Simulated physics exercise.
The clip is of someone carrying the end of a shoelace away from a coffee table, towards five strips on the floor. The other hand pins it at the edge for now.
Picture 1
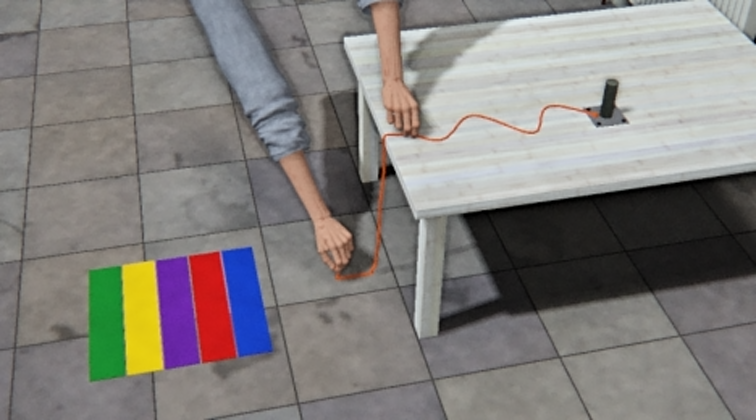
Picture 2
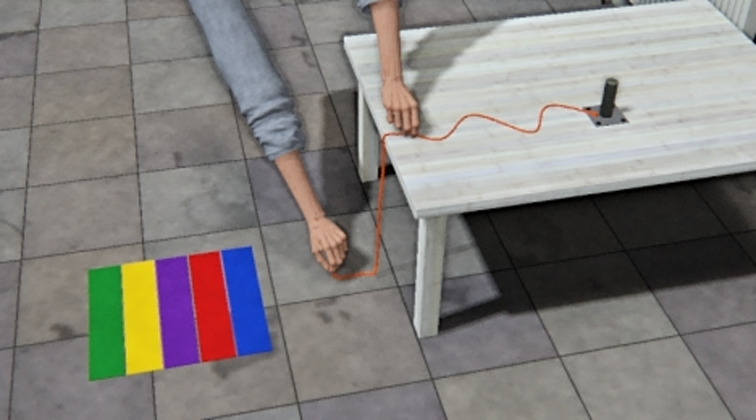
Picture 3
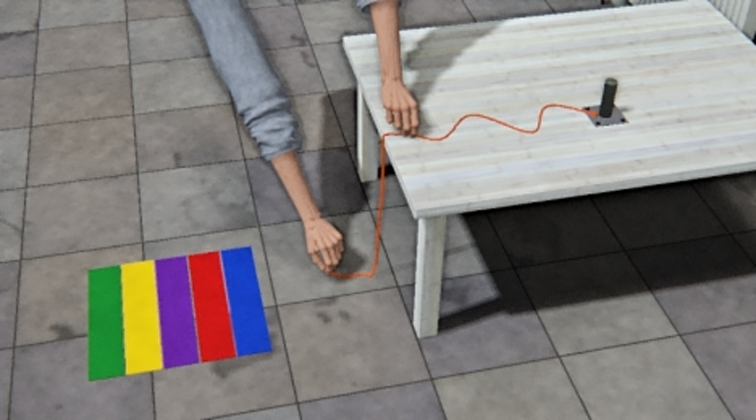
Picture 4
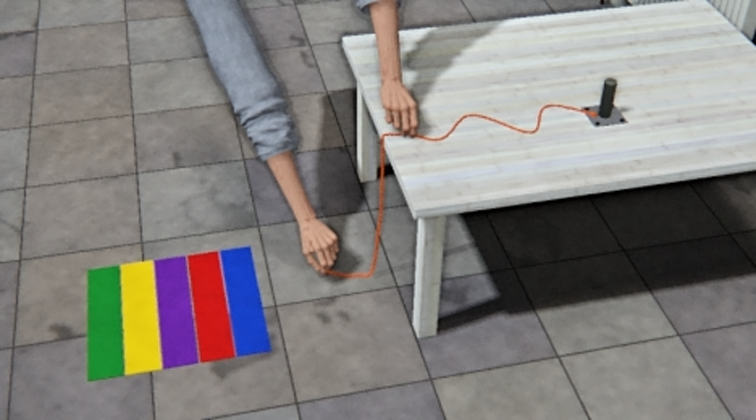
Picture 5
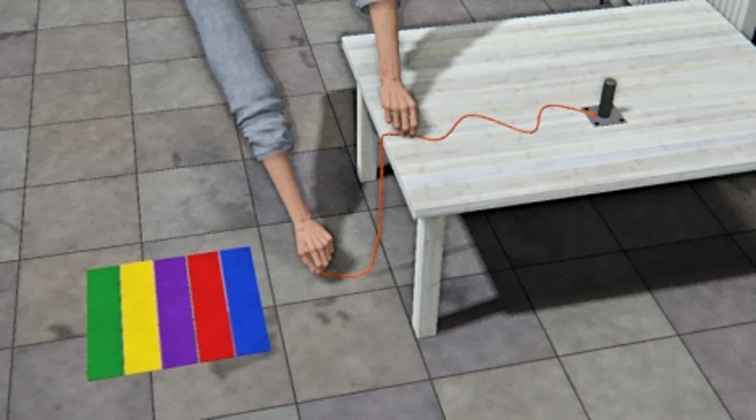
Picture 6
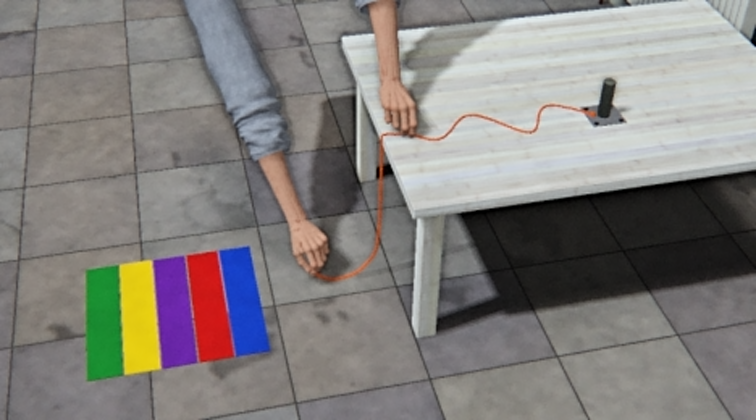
One hand drew the end of an orange shoelace slowly left, a short way across the tiled floor toward five coloured strips, while the other hand pinned it at the edge of a white coffee table.
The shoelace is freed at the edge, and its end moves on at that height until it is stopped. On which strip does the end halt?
Over yellow.
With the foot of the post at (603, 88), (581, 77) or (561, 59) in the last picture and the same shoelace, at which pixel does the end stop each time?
In that order: (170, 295), (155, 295) and (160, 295).
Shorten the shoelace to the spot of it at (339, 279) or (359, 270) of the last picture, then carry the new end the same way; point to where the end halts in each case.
In that order: (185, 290) and (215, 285).
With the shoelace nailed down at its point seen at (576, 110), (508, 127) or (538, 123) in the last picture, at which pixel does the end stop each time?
Try by try, around (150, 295), (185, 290) and (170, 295).
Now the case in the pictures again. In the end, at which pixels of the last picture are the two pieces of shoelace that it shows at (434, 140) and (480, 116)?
At (373, 147), then (440, 131).
Soon after, end near (207, 288); over red.
After that, end near (165, 294); over purple.
At the stop, end near (141, 298); over yellow. The end stops over the yellow strip.
